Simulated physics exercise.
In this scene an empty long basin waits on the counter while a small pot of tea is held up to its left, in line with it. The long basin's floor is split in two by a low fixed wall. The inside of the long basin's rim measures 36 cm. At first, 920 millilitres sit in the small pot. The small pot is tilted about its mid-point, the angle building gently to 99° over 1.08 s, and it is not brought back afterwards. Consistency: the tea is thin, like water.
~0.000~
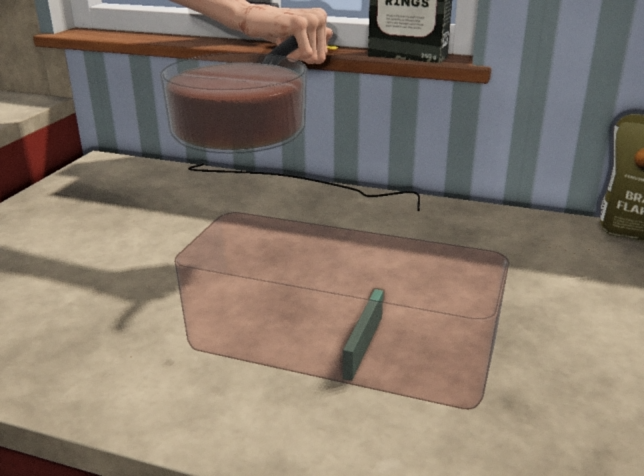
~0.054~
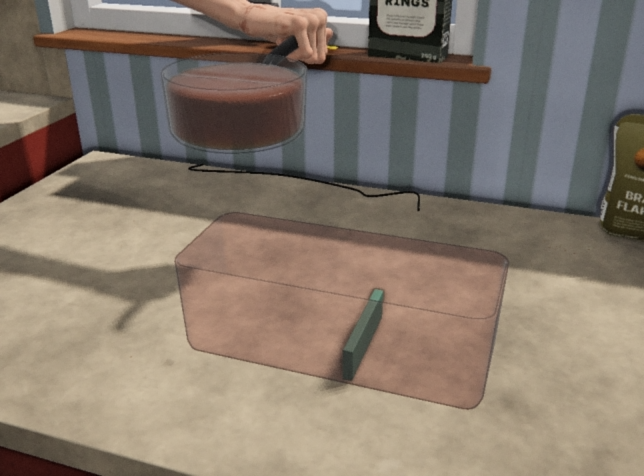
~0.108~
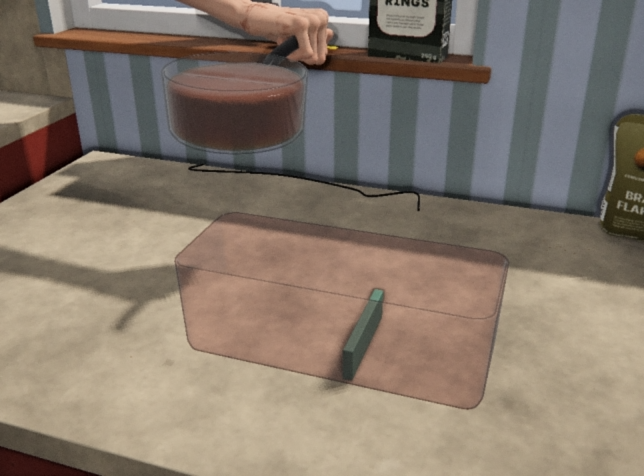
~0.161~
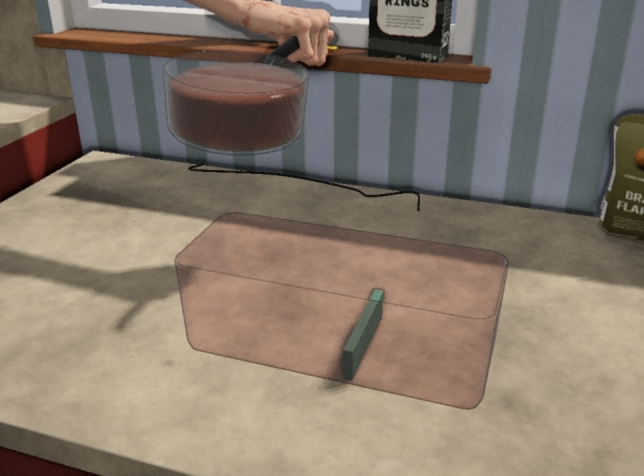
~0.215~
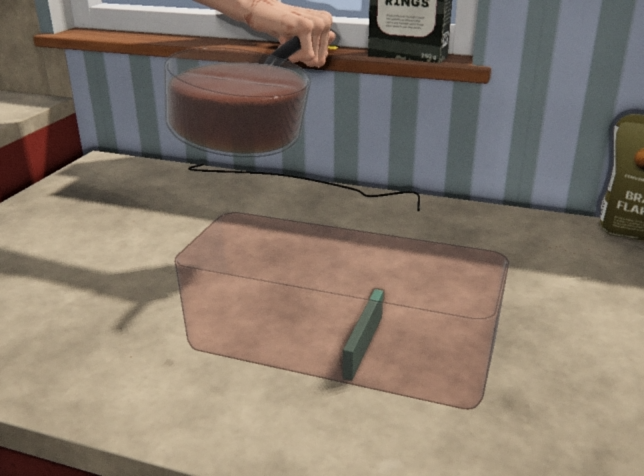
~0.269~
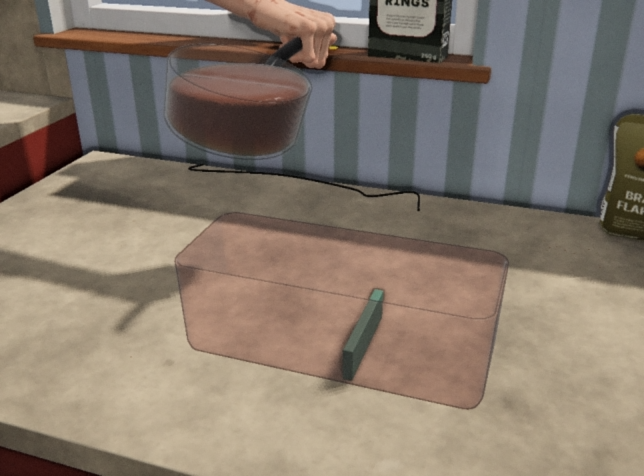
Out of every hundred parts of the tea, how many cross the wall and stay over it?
About 56 in every hundred.
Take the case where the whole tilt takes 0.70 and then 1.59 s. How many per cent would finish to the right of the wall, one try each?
I'd expect close to 45 per cent and then close to 55 per cent.
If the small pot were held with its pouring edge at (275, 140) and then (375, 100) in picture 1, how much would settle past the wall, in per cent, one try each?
10 then 90 %.
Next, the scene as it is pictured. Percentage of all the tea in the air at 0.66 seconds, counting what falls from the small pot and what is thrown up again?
Roughly 38 percent.
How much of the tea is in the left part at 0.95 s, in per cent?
Roughly 26 per cent.
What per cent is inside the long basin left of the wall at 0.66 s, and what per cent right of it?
Left side near 5, right side near 12.
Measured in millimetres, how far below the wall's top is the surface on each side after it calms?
Some 28 mm on the left and 14 mm on the right.
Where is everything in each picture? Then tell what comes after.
In the first frame, tilt 0°; pouring edge (301, 78); surface from (177, 73) to (301, 84); the long basin's rim runs from (199, 237) to (502, 287); the wall's top is at (364, 319).
In the second frame, tilt 1°; pouring edge (301, 78); surface from (177, 73) to (301, 85).
In the third frame, tilt 2°; pouring edge (302, 81); surface from (178, 72) to (302, 86).
In the fourth frame, tilt 5°; pouring edge (303, 85); surface from (179, 73) to (303, 87).
In the fifth frame, tilt 9°; pouring edge (305, 90); surface from (180, 73) to (305, 88).
In the sixth frame, tilt 14°; pouring edge (306, 97); surface from (180, 74) to (305, 90); 1 per cent is over the edge.
After 0.66 s the tilt is 67° and 45 per cent is still to pour, 5 is left of the wall and 11 right of it.
After 0.95 s the tilt is 96° and 9 per cent is still to pour, 26 is left of the wall and 56 right of it.
After 1.25 s the tilt is 99° and 1 per cent is still to pour, 40 is left of the wall and 56 right of it.
After 1.58 s the tilt is 99° and 0 per cent is still to pour, 43 is left of the wall and 56 right of it.
In the end 43 per cent lies left of the wall, 56 right of it and 1 outside.
